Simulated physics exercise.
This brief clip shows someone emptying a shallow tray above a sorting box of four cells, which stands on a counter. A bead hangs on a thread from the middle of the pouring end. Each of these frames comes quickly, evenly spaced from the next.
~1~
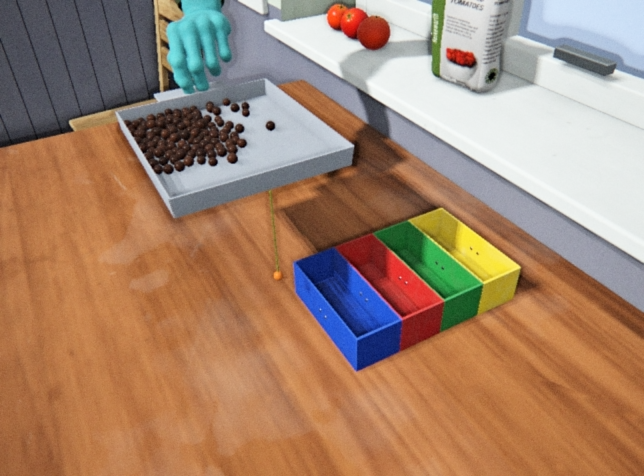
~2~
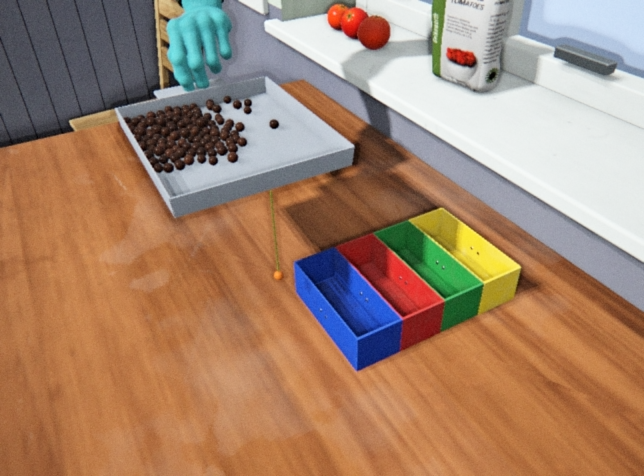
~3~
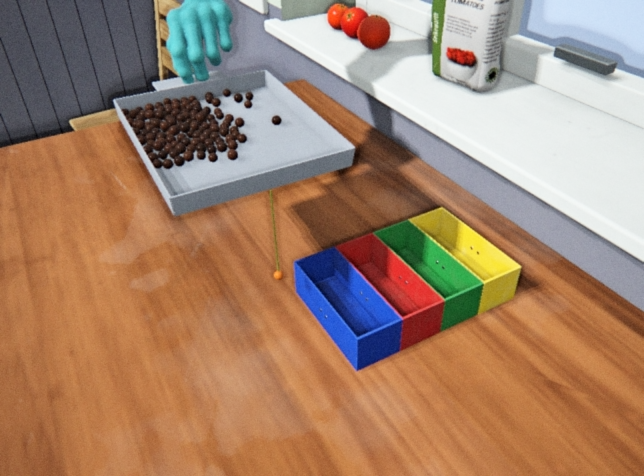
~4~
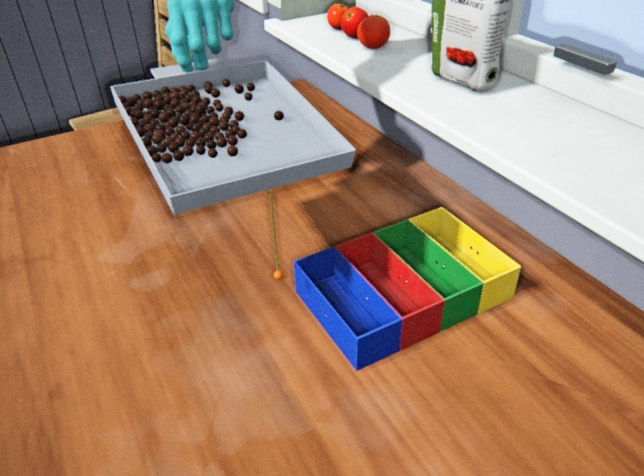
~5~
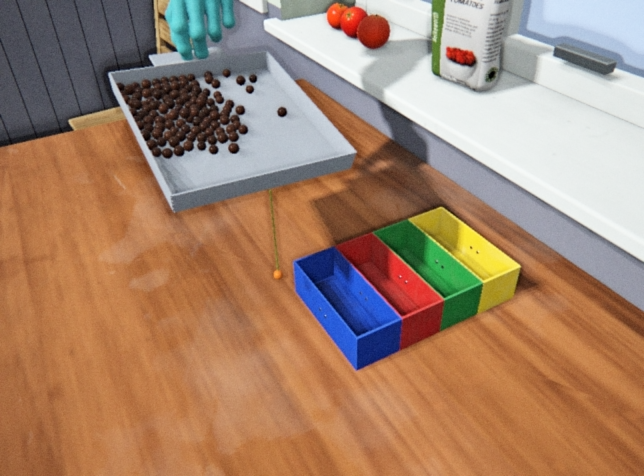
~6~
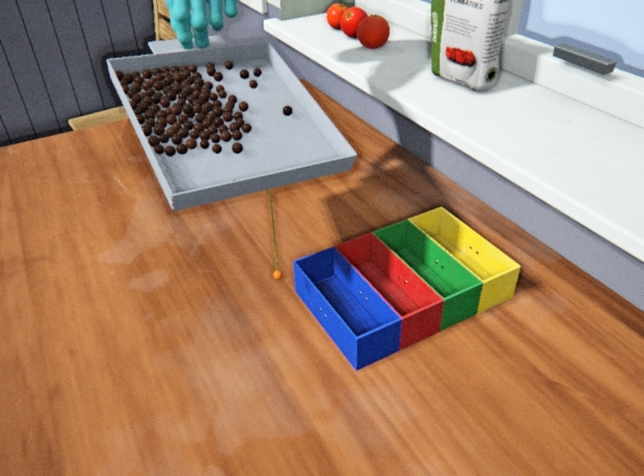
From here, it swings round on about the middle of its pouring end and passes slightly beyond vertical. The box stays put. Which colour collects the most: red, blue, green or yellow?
Blue.
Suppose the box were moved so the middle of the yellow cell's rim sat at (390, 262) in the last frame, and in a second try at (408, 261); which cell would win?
First try: Green; second try: The green cell.
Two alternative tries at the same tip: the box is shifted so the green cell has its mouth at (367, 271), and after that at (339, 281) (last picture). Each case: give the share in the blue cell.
Trial 1 about 10 %, trial 2 about 0 %.
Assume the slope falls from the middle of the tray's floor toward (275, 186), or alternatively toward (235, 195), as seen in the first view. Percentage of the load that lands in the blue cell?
Roughly 30 percent first and 0 percent second.
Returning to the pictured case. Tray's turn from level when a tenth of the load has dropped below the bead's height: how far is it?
At roughly 100°.
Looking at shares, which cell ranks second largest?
The cell in red.
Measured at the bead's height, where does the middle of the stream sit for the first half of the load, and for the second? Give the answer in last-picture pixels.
Close to (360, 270), then close to (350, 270).
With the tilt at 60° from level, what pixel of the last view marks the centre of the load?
Roughly at (291, 152).
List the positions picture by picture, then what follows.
Corners of the pouring end at (171, 198) and (351, 146), level; middle of the load at (187, 137), chocolate balls; bead on its thread at (279, 276); blue cell at (379, 342); red cell at (422, 323); green cell at (462, 305); yellow cell at (499, 288), in the first picture.
Corners of the pouring end at (171, 197) and (352, 146), level; middle of the load at (187, 135), in the second picture.
Corners of the pouring end at (171, 196) and (352, 147), tipped barely, lowest at the right corner; middle of the load at (186, 130), in the third picture.
Corners of the pouring end at (172, 195) and (353, 149), tipped a little, lowest at the right corner; middle of the load at (185, 121), in the fourth picture.
Corners of the pouring end at (173, 194) and (354, 151), tipped a little, lowest at the right corner; middle of the load at (185, 114), a stray few on the move, in the fifth picture.
Corners of the pouring end at (173, 193) and (354, 154), tipped clearly, lowest at the right corner; middle of the load at (188, 108), about two thirds on the move; blue cell at (378, 341); red cell at (421, 322); green cell at (461, 304); yellow cell at (499, 287), in the sixth picture.
Soon, tray tipped steeply; nearly all on the tray; a stray few in the red cell; a stray few in the blue cell; a stray few falling or outside the box.
A while on, tray tipped right over; most on the tray; a stray few in the blue cell; a stray few in the red cell; a small part falling or outside the box.
Towards the end, tray tipped past a quarter turn; about half in the blue cell; about a quarter in the red cell; a stray few in the green cell; about a quarter falling or outside the box.
Finally, tray tipped past a quarter turn; about half in the blue cell; about a quarter in the red cell; a stray few in the green cell; none in the yellow cell; about a quarter outside the box.
